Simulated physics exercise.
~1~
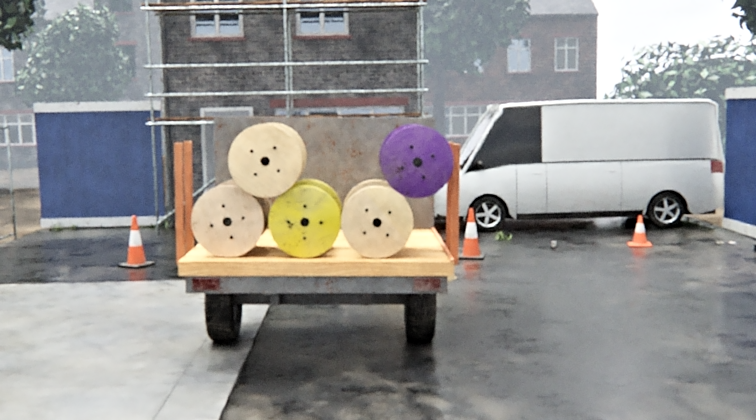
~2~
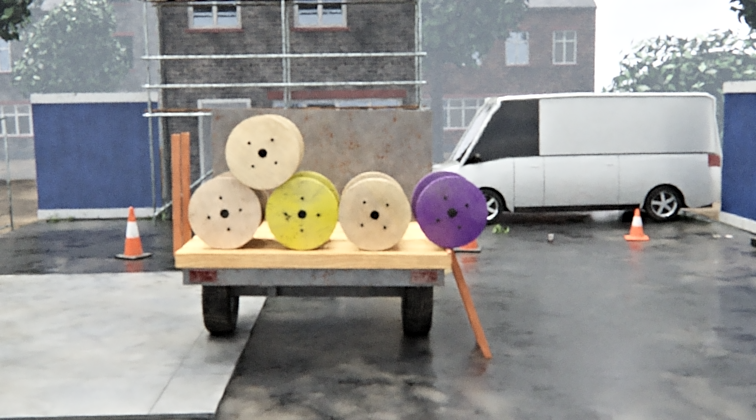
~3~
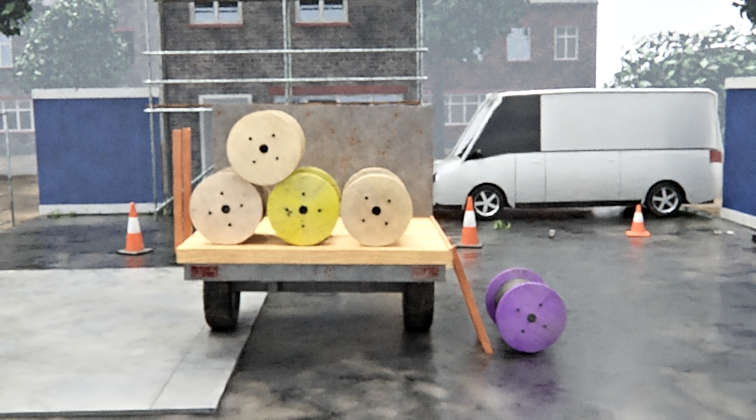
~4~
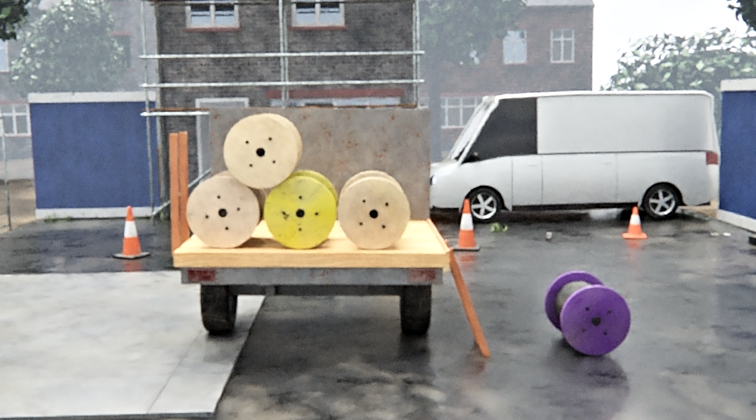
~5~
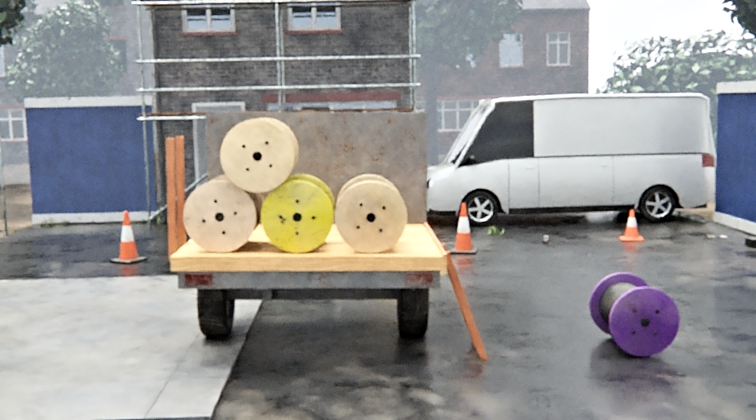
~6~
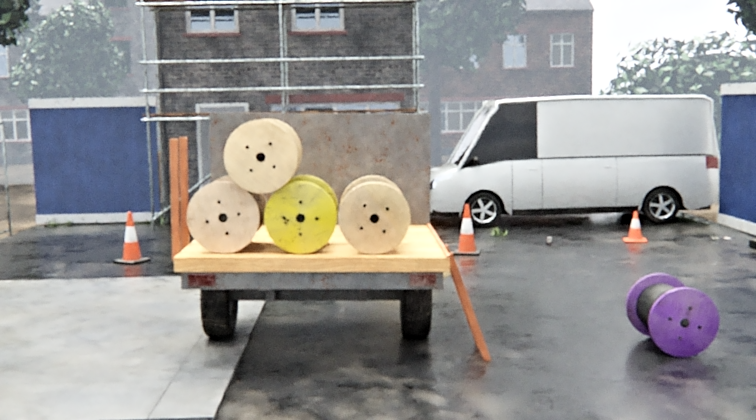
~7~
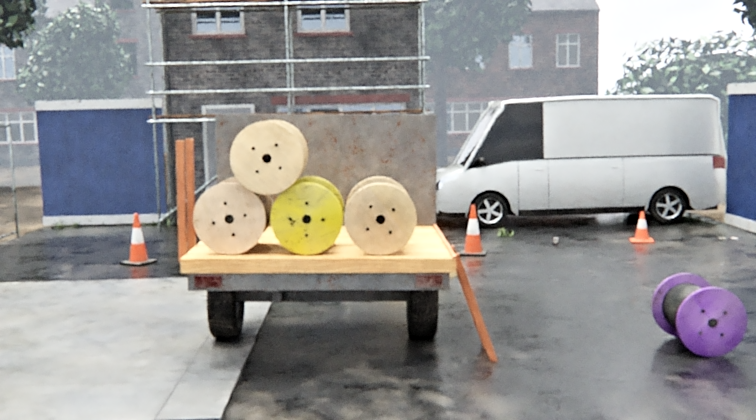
A parked farm trailer held five cable reels when the posts on its right side swung down, and the purple reel dropped off that edge and rolled away to the right across the wet ground, while the yellow and three plain reels stayed aboard.
